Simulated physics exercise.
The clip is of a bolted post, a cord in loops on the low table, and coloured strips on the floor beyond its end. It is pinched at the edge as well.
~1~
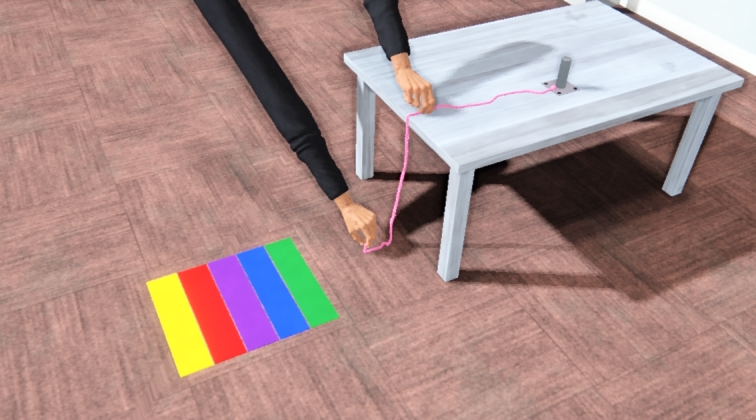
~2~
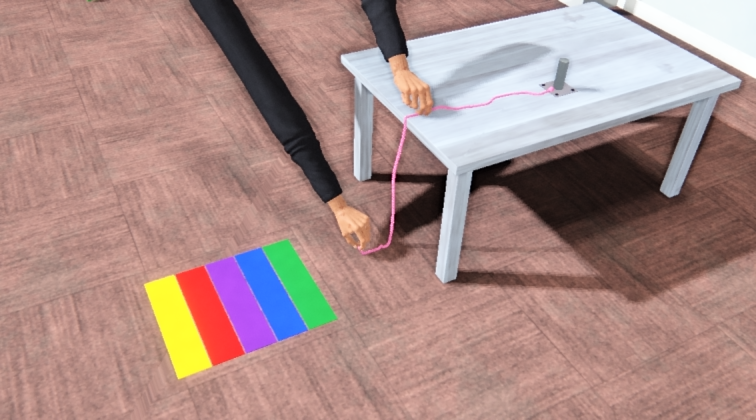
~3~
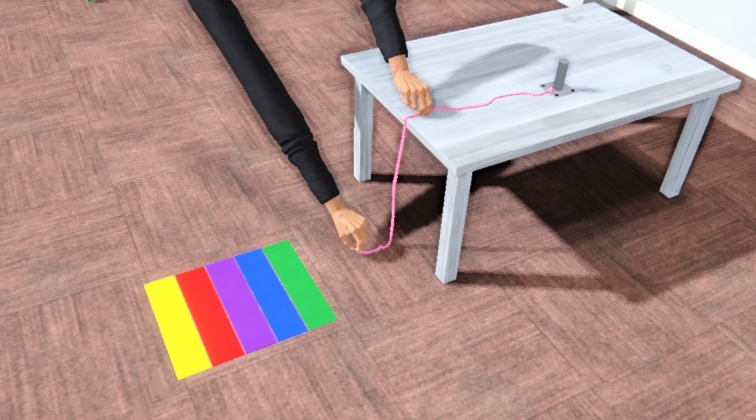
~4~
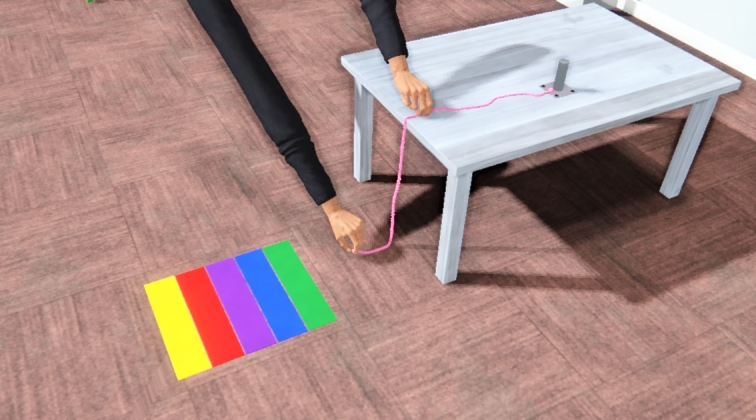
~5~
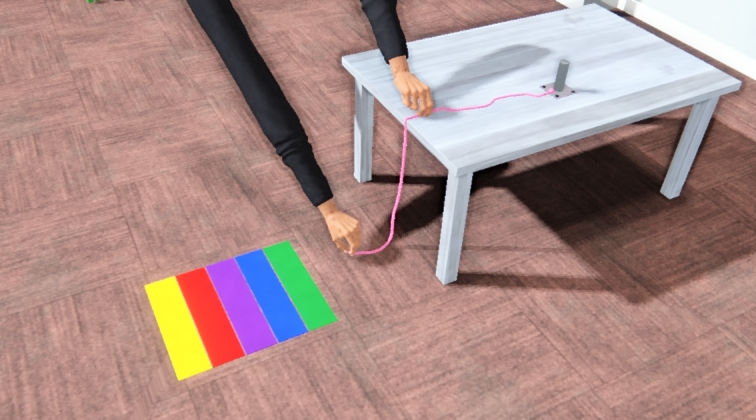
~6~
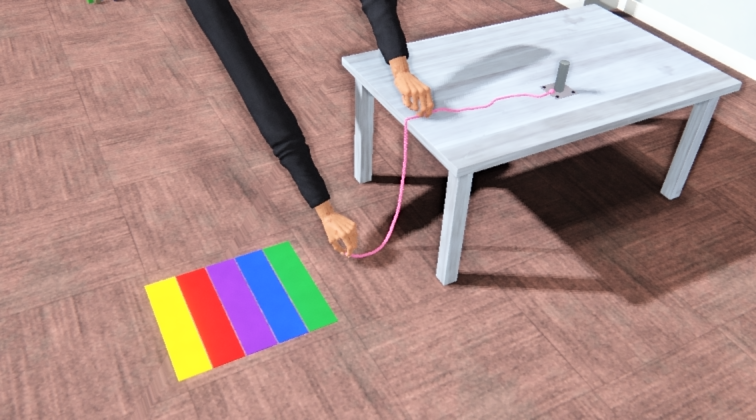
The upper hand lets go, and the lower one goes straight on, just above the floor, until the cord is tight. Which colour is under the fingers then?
The blue one.
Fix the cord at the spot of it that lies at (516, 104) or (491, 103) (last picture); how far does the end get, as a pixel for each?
The places are (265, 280) and (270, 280).
A little later, end near (319, 263); short of the strips.
Next, end near (284, 274); over green.
When it is tight, end near (265, 281); over blue. It halts on the blue strip.
